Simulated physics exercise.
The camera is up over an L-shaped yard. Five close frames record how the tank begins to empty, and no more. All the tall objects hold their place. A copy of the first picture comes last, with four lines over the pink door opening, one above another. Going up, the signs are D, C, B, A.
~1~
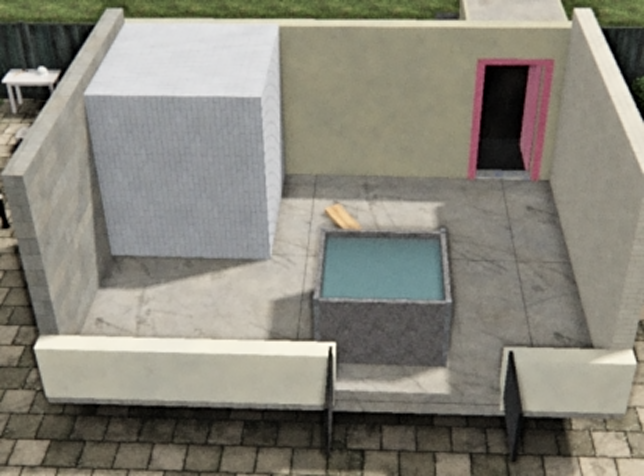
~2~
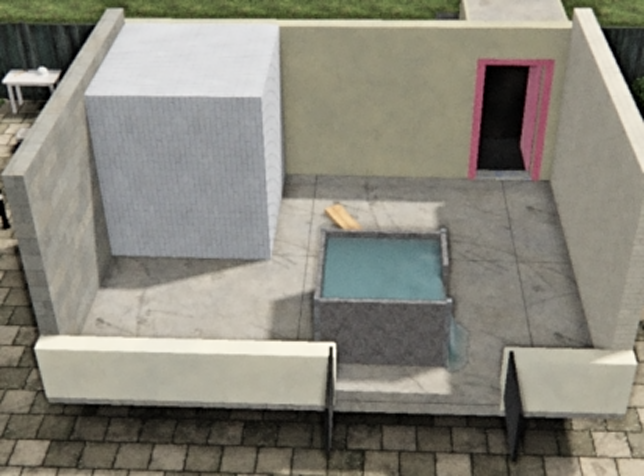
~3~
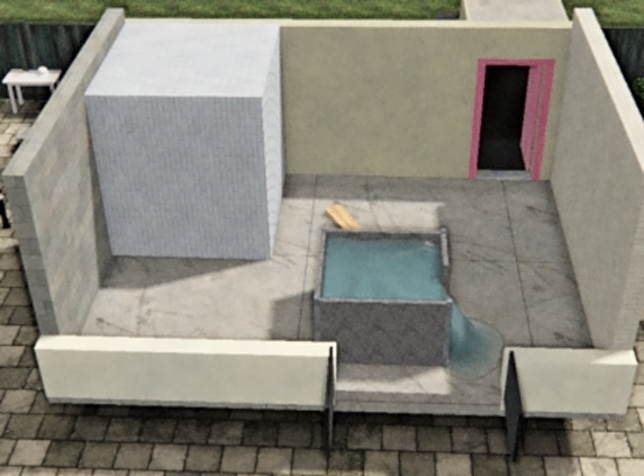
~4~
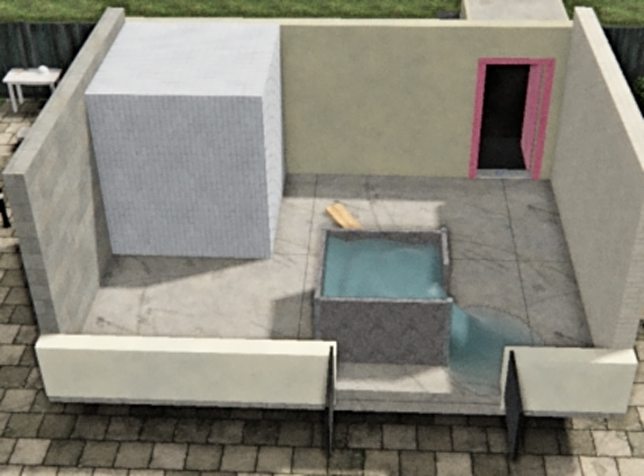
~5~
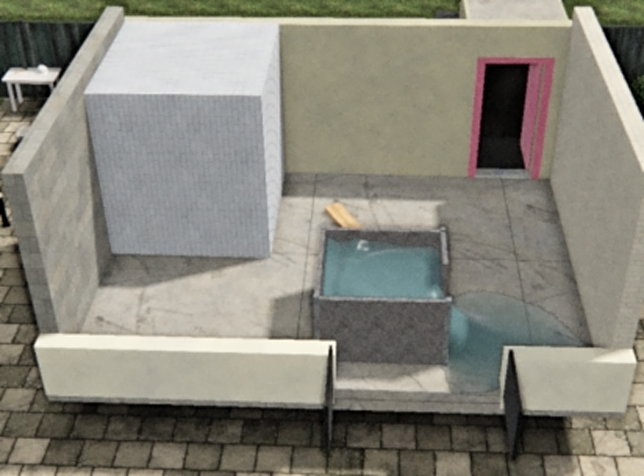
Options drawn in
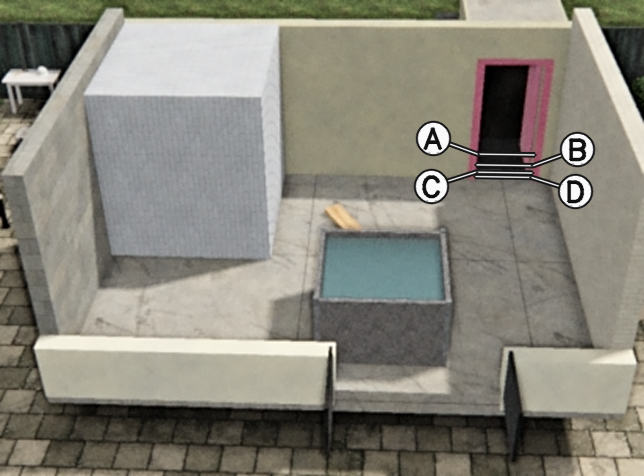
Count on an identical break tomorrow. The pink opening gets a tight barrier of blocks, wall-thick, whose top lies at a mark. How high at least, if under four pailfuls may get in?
Use mark B.
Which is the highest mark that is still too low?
C it is.
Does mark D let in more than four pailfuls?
Yes, that goes wrong.
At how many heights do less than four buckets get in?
Two of the four.
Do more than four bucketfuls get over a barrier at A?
No, not at all.
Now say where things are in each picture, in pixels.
In the first picture, water in the tank at rest, its middle at (382, 269); foot of the pink doorway at (503, 179); open gate at (419, 342).
In the second picture, water covers 1 % of the ground, its front hidden from here.
In the third picture, front seen at (495, 335), 3 % of the ground wet.
In the fourth picture, front seen at (527, 332), 6 % of the ground wet.
In the fifth picture, front seen at (543, 319), 11 % of the ground wet.
On the marked copy, A at (505, 154); B at (504, 165); C at (504, 172); D at (503, 176); from the bottom up D, C, B, A.
If A is chosen, nothing gets over.
If B is chosen, a splash gets over, under a bucket.
If C is chosen, some 15 bucketfuls get in.
If D is chosen, dozens of bucketfuls pour in.
